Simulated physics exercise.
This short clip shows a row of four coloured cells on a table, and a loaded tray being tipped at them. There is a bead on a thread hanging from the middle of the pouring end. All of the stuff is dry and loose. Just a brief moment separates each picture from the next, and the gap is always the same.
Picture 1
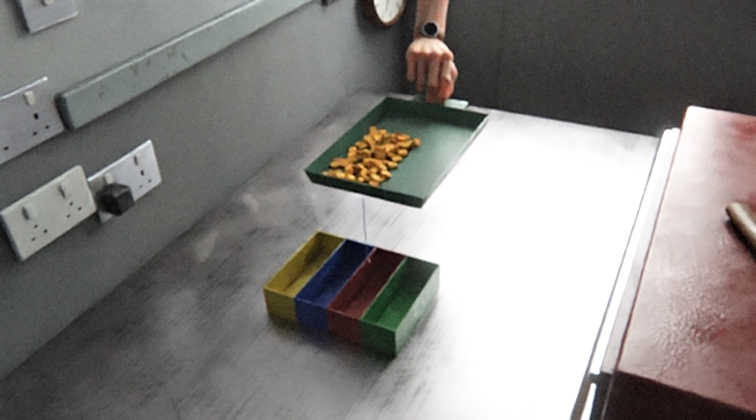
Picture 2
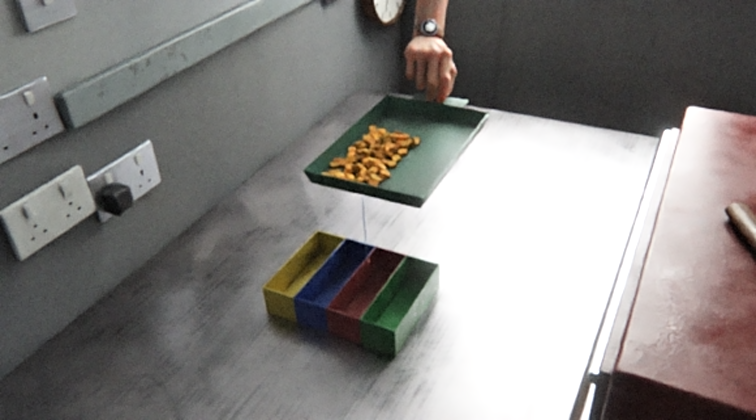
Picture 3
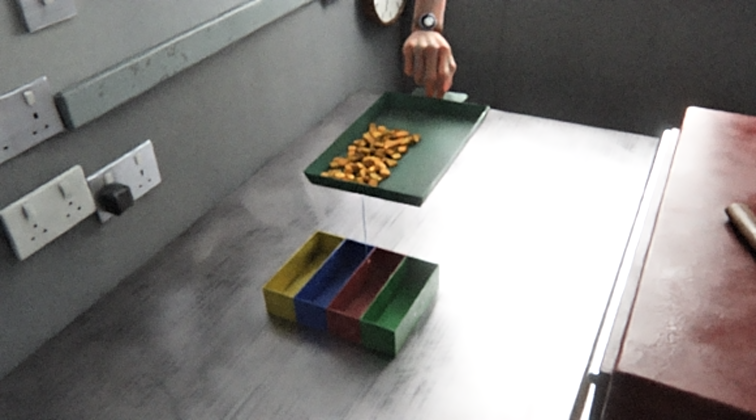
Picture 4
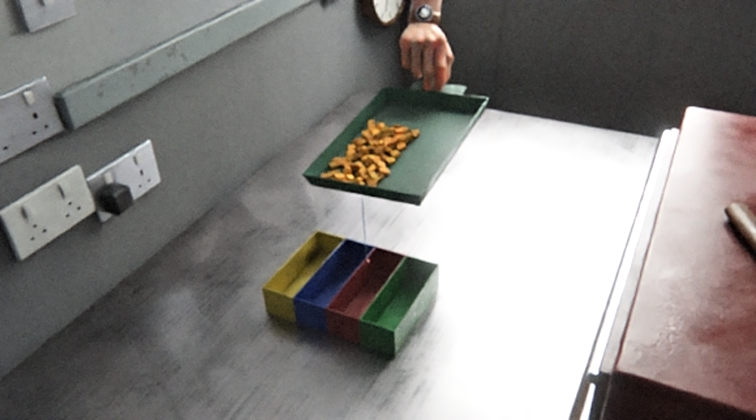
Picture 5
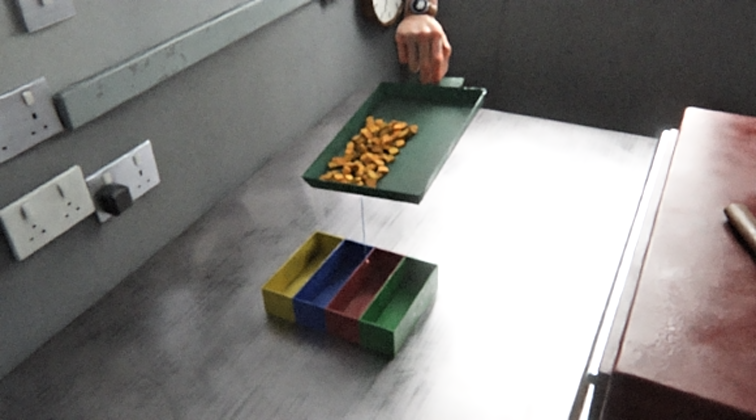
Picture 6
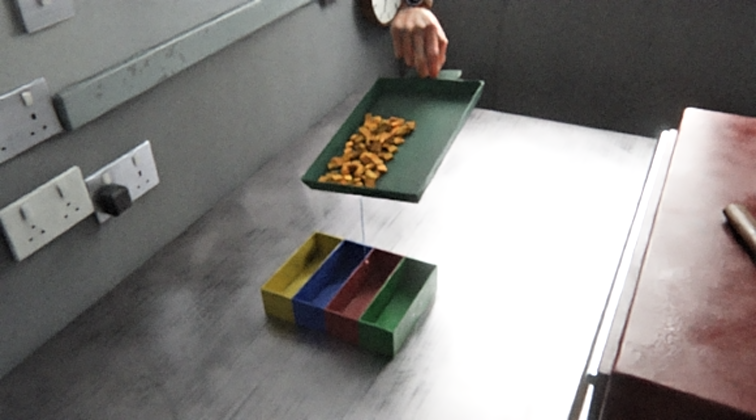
In the video, a hand holds a green tray of small golden-brown pieces above a row of yellow, blue, red and green cells, then slowly raises the tray's far end, tilting it slightly while the pieces barely shift.
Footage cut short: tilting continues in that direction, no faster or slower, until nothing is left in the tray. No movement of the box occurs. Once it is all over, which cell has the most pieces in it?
The yellow cell.
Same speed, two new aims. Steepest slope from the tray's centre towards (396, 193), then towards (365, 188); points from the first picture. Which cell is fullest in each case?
In order, it comes out as green and blue.
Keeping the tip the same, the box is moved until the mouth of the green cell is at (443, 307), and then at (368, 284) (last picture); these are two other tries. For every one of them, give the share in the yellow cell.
Trial 1: 0 percent; trial 2: 0 percent.
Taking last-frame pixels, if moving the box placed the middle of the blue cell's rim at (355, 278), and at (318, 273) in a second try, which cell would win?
So it would be that yellow cell first and the cell in blue after that.
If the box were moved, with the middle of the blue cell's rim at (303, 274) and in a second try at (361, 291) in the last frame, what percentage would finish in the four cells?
Estimates in order: 100 percent, 20 percent.
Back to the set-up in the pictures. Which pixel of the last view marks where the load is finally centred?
Around (313, 282), give or take.
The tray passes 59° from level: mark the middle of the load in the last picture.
The load is centred around (340, 156).
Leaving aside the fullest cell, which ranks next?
Blue.
Shortly afterwards, tray tipped steeply; the whole lot on the tray.
Next, tray tipped right over; near a quarter on the tray; near half in the yellow cell; near a quarter in the blue cell; a little falling or outside the box.
Some moments later, tray tipped past a quarter turn; near two thirds in the yellow cell; near a third in the blue cell.
In the end, tray tipped past a quarter turn; near two thirds in the yellow cell; near a third in the blue cell; none at all in the green cell; none at all in the red cell.
